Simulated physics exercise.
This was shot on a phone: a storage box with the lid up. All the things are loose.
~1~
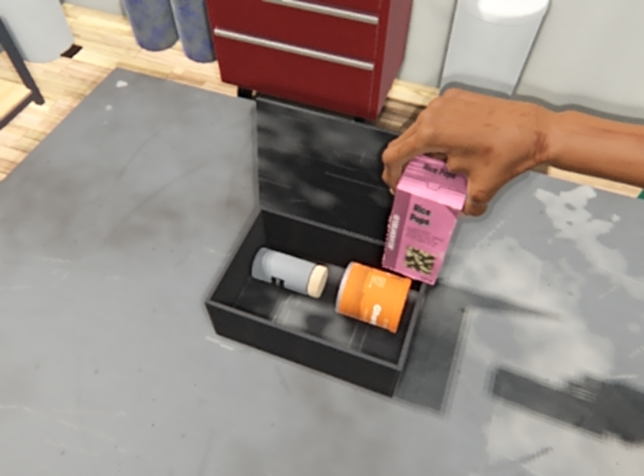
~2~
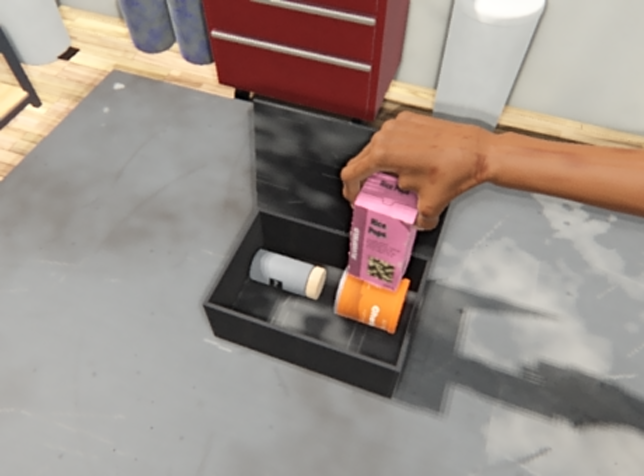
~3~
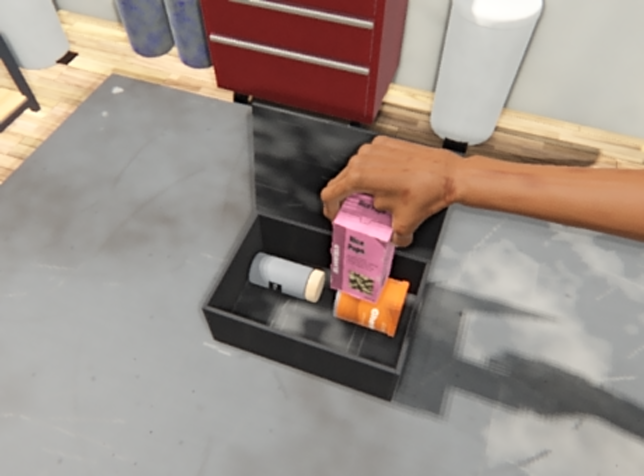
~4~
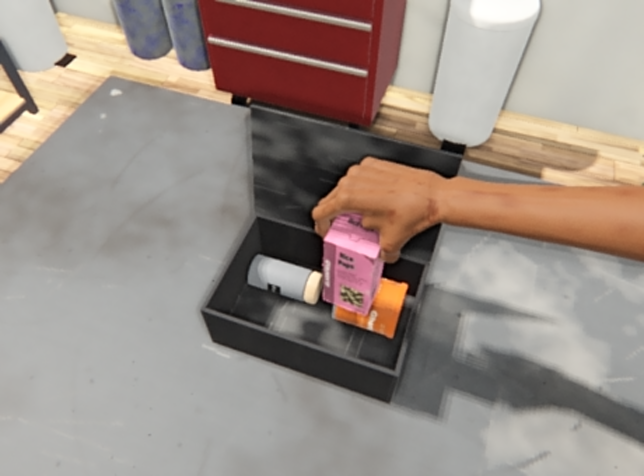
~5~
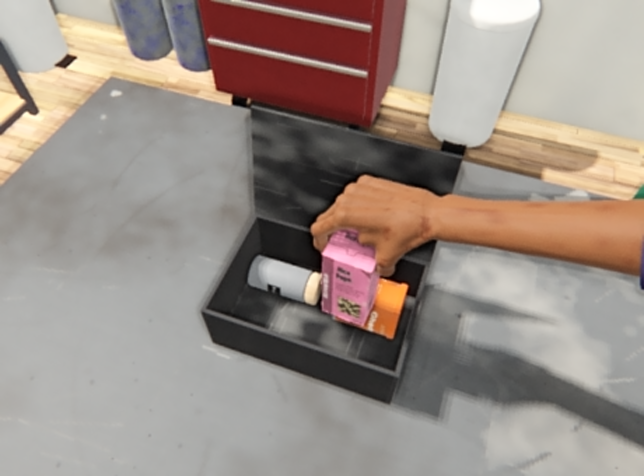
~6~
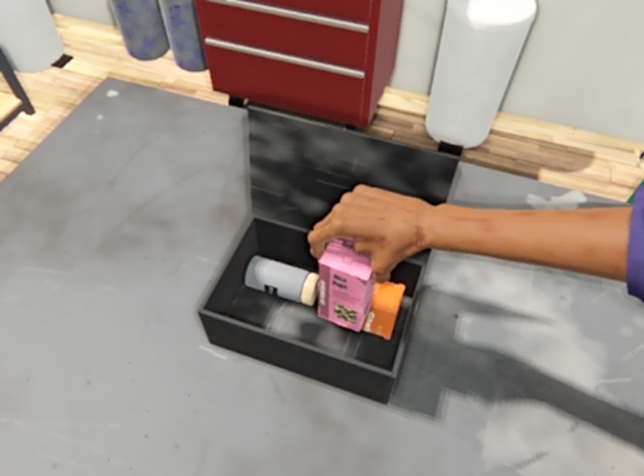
On a gray surface, a hand held a pink carton over an open black box with a gray container and an orange tin inside, then moved it left and lowered it in between them.
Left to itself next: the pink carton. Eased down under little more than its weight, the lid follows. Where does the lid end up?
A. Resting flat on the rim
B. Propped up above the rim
Answer: B.
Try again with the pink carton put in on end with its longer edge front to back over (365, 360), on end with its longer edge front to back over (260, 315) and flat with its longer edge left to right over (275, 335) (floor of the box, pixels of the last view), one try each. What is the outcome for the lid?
Open, Open, Closed.
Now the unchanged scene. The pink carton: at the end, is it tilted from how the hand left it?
By the end the pink carton has leaned over.
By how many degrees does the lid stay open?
About 20° above the rim.
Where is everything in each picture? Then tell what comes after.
In the first picture, coming down; pink carton (424, 223); orange tin (373, 296).
In the second picture, coming down; pink carton (384, 235); orange tin (372, 298).
In the third picture, coming down; pink carton (364, 250); orange tin (371, 300).
In the fourth picture, coming down; pink carton (355, 265).
In the fifth picture, coming down; pink carton (352, 277).
In the sixth picture, in place under the hand; pink carton (348, 284).
Then, 0.90 s on from there, lid starting down; pink carton turned 50° from how it was put near (339, 326); orange tin shifted a little.
Then, 1.60 s on from there, lid 58° above the rim; pink carton turned 50° from how it was put near (339, 326); orange tin shifted a little.
Then, 2.00 s on from there, lid 21° above the rim; pink carton turned 50° from how it was put near (339, 326); orange tin shifted a little.
In the end, lid 19° above the rim; toppled in the box, pink carton; the other 2 unmoved. At the end, from the last picture's camera, pink carton near (339, 325).
